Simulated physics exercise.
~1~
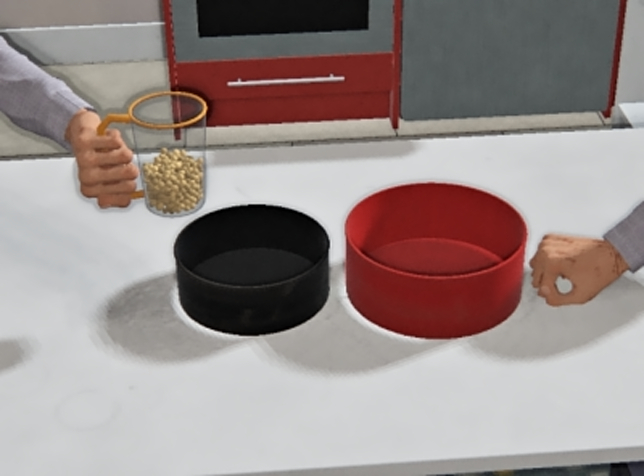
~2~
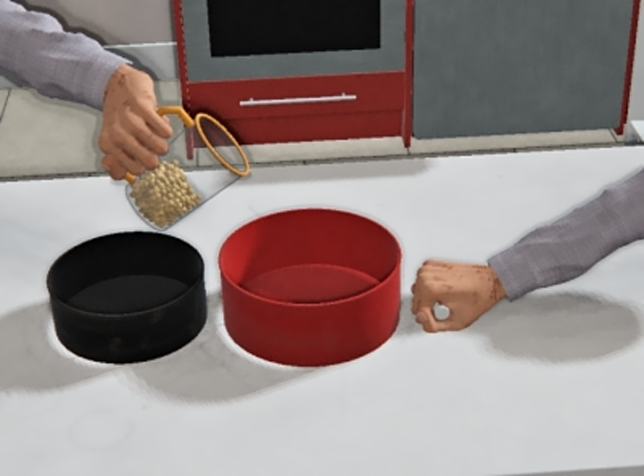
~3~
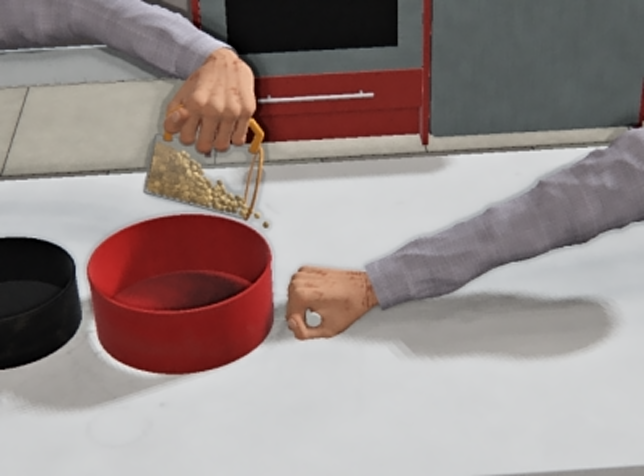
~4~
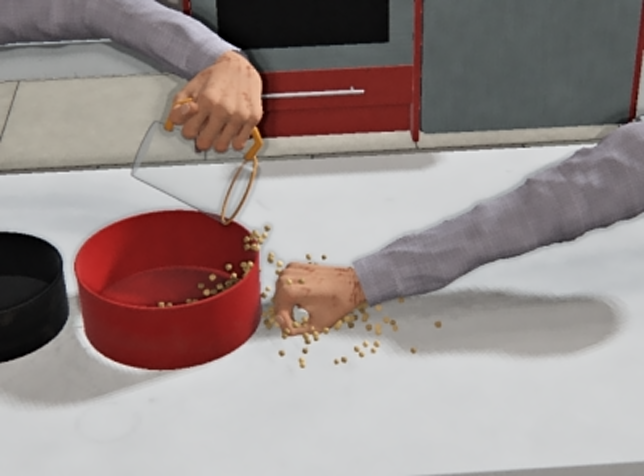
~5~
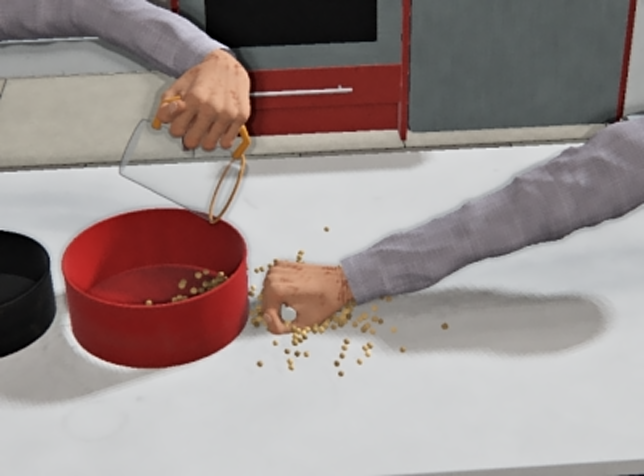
A hand tips a cup of chickpeas, spilling most outside the red pot beside it.
